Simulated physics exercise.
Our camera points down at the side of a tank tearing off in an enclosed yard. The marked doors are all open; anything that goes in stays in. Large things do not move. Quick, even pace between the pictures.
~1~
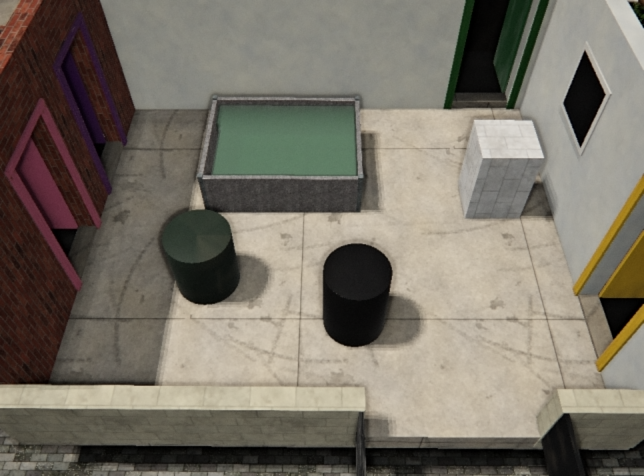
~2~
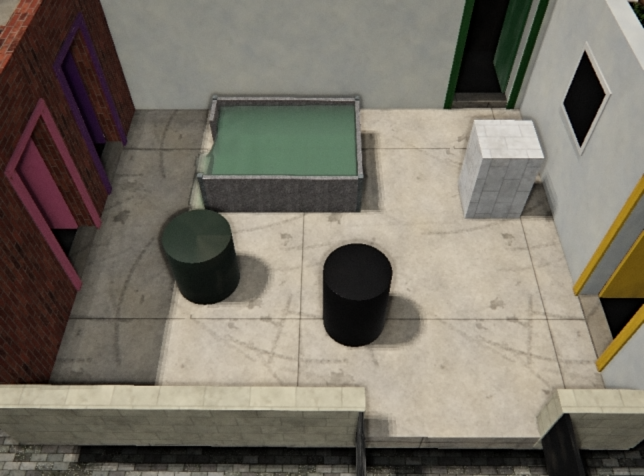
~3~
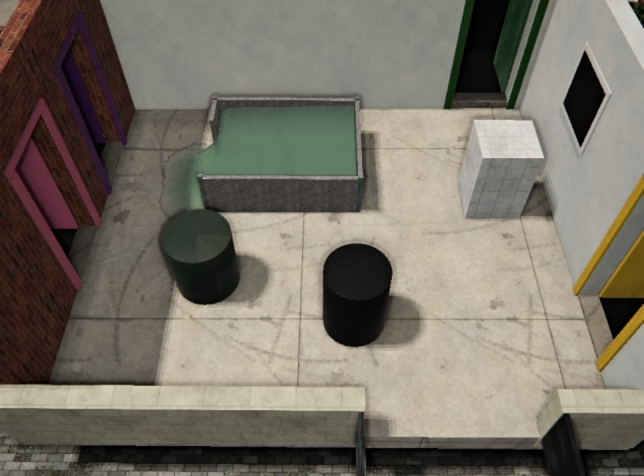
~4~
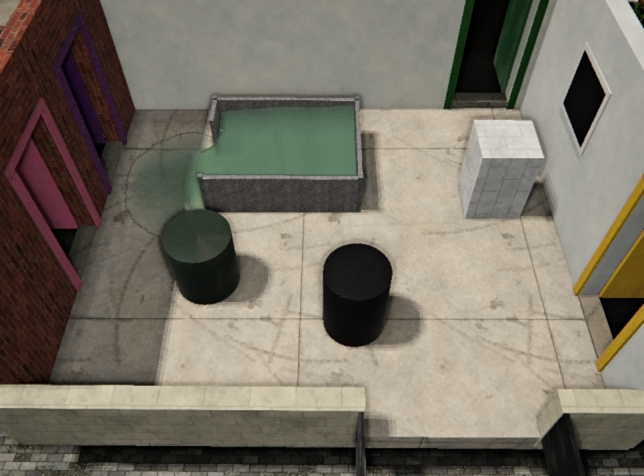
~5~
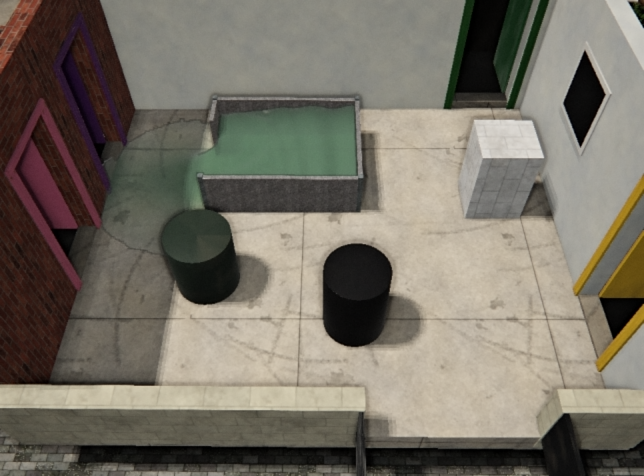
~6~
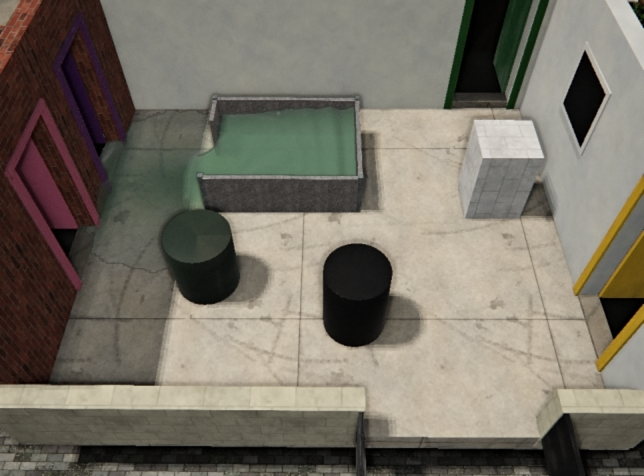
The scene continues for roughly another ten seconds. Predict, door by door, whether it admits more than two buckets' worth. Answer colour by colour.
The yellow door admits two or fewer, the pink door admits more than two, the green door admits two or fewer, the purple door admits more than two.
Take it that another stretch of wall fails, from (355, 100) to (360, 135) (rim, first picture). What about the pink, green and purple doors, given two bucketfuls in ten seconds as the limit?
In that case the pink door stays within limits, the green door overshoots and the purple door stays within limits.
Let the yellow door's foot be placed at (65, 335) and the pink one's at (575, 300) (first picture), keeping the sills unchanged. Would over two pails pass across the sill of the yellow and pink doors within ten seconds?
Looking at it, the yellow door tops the limit, and the pink door fails to reach the limit.
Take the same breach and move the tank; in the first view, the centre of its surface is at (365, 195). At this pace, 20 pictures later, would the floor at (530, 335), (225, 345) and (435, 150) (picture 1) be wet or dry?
In that order: Not reached, reached by the flood, not reached.
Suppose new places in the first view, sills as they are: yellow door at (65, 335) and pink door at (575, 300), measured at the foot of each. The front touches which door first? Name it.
The door marked purple.
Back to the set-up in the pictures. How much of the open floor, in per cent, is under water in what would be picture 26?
That works out at 40 %.
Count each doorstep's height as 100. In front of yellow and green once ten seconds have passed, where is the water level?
In order: Roughly 70 and 40 in a hundred.
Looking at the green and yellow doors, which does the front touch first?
My answer is the green-painted one.
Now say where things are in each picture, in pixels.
Still water in the water tank at (284, 140), in the first picture.
Water pours out at (214, 172) and has run to a hidden place, in the second picture.
The front is at (176, 157), out from the gap at (214, 173), in the third picture.
The front is at (139, 165), out from the gap at (214, 174), in the fourth picture.
The front is at (124, 149), out from the gap at (214, 173), in the fifth picture.
Water pours out at (214, 173) and has run to (93, 248), in the sixth picture.
A moment on, water covers 15 % of the floor; the yellow door not reached, the pink door under two buckets in, the green door not reached, the purple door far over two buckets in.
Next, water covers 25 % of the floor; the yellow door not reached, the pink door over two buckets in, the green door not reached, the purple door far over two buckets in.
Then, water covers 40 % of the floor; the yellow door not reached, the pink door far over two buckets in, the green door not reached, the purple door far over two buckets in.
Later, water covers 70 % of the floor; the yellow door wet at the sill, nothing in, the pink door far over two buckets in, the green door wet at the sill, nothing in, the purple door far over two buckets in.
In the end, water covers 95 % of the floor; the yellow door wet at the sill, nothing in, the pink door far over two buckets in, the green door wet at the sill, nothing in, the purple door far over two buckets in.
